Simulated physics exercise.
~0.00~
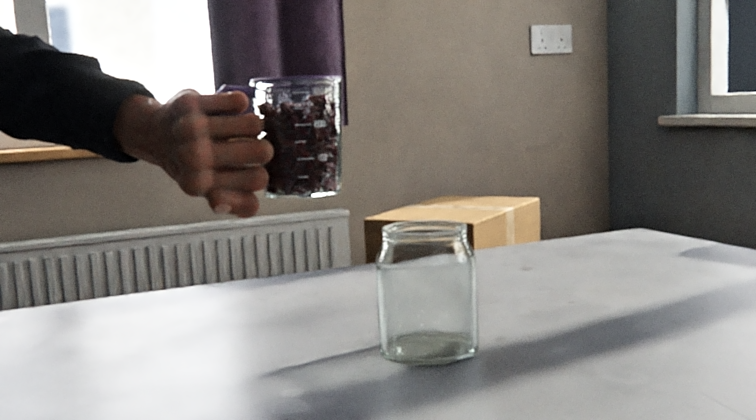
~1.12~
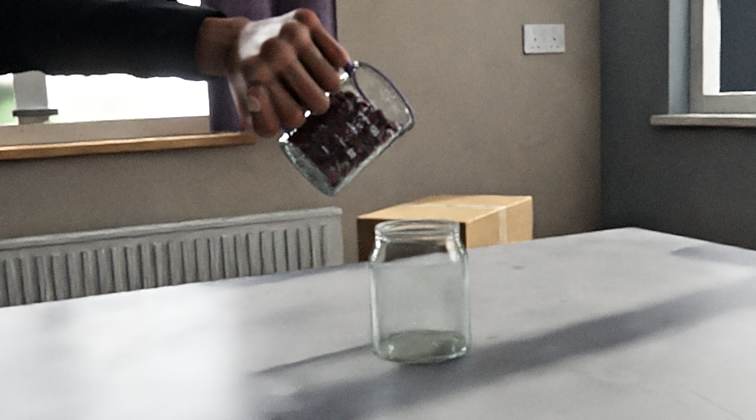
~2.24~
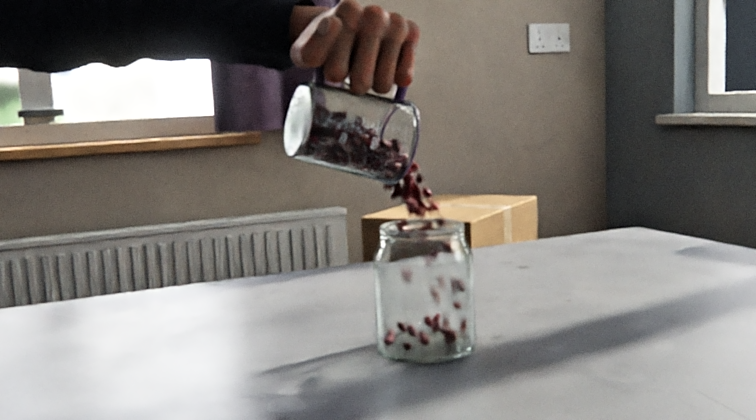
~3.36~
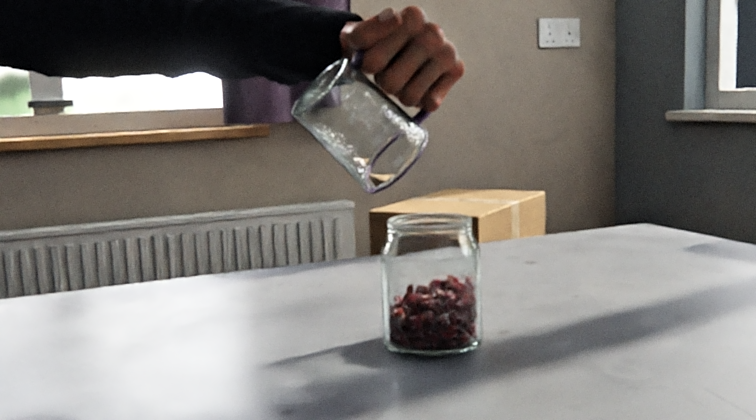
At the start, a hand holds a clear glass cup of dark red beans upright, above and to the left of an empty open jar on a grey table. The hand carries the cup to the right and begins to tip it toward the jar. As the cup turns onto its side, beans tumble over its rim and drop through the jar's mouth, scattering across the bottom. The cup keeps tilting until its mouth points downward and it is empty. The beans finally lie heaped in the lower part of the jar, with none spilt on the table.
